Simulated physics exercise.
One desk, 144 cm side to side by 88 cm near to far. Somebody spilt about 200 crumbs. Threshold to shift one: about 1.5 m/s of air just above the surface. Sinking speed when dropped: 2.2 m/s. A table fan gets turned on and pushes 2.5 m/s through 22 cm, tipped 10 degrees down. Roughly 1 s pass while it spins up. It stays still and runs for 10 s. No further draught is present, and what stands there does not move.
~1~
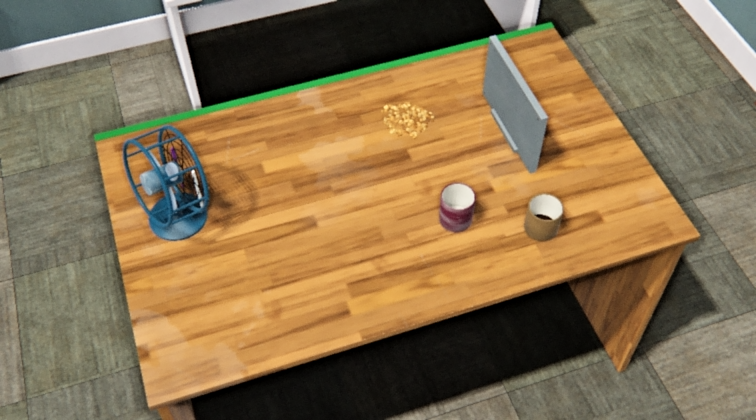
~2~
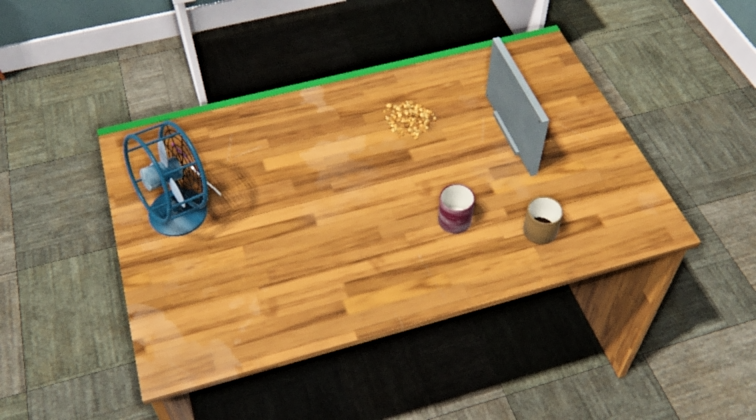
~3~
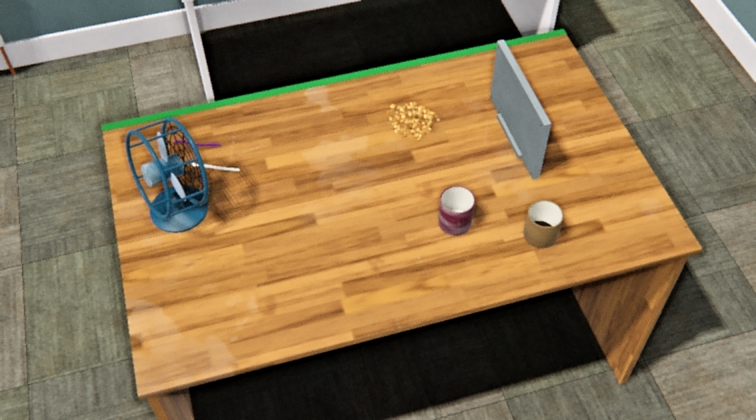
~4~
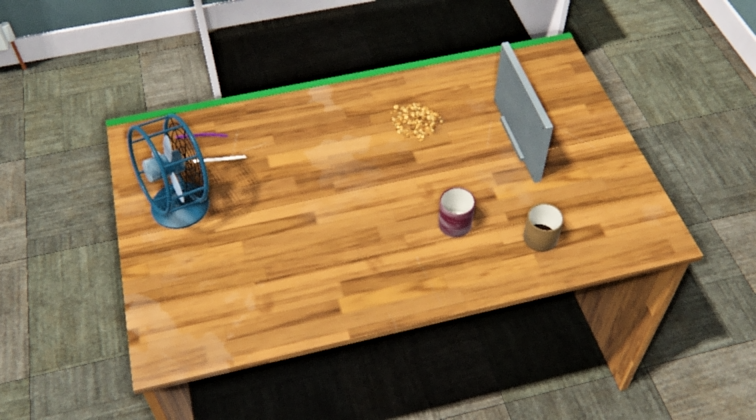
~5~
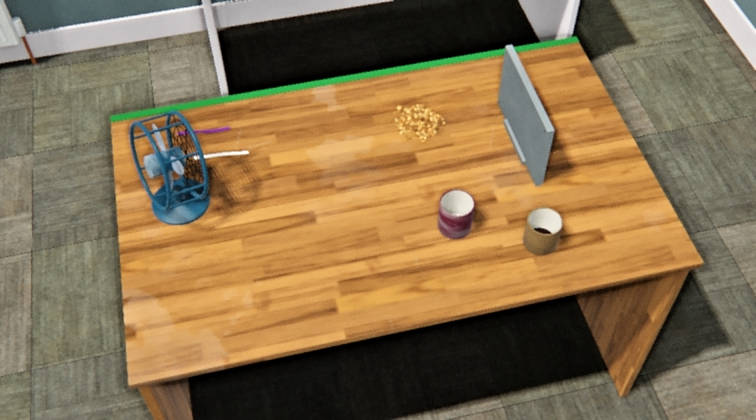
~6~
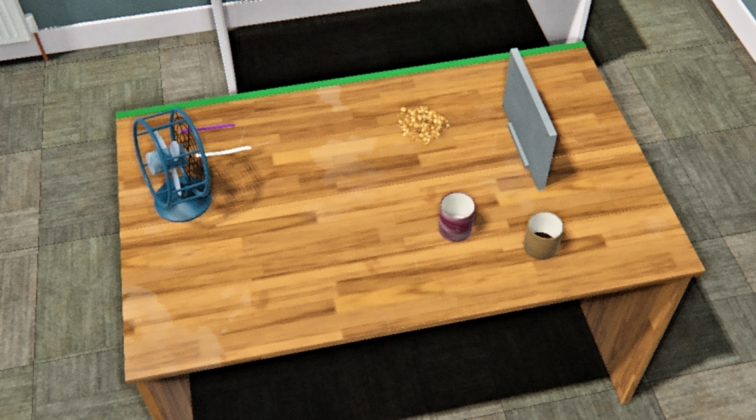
The video shows a wooden desk with a green edge, holding a blue table fan, a pile of crumbs, a laptop and two mugs; the fan's blades turn as the view shifts slightly, while the crumbs stay still.
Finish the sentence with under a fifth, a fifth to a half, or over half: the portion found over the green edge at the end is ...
The portion found there is under a fifth.
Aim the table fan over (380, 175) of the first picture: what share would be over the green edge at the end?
In that case the share would be about 80 %.
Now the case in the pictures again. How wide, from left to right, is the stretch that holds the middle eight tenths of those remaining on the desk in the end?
About 10 cm.
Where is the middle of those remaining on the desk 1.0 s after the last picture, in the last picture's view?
I'd aim at pixel (504, 112) or close to it.
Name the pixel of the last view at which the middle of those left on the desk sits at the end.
(503, 116).
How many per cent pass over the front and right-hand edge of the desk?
Roughly 0 per cent at the front edge and 50 per cent at the right-hand edge.
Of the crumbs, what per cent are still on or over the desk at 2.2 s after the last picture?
Near 50 percent remain.
Then, 1.0 s after the last picture, 6 % are over the green edge; the middle of those still in play is near (504, 112); 31 % have settled or left.
Then, 2.2 s after the last picture, 7 % are over the green edge; the middle of those still in play is near (503, 116); 62 % have settled or left.
Then, 4.6 s after the last picture, 7 % are over the green edge; the middle of those still in play is near (503, 116); 69 % have settled or left.
Then, 9.1 s after the last picture, at the end, 7 % are over the green edge; the middle of those still in play is near (503, 116).
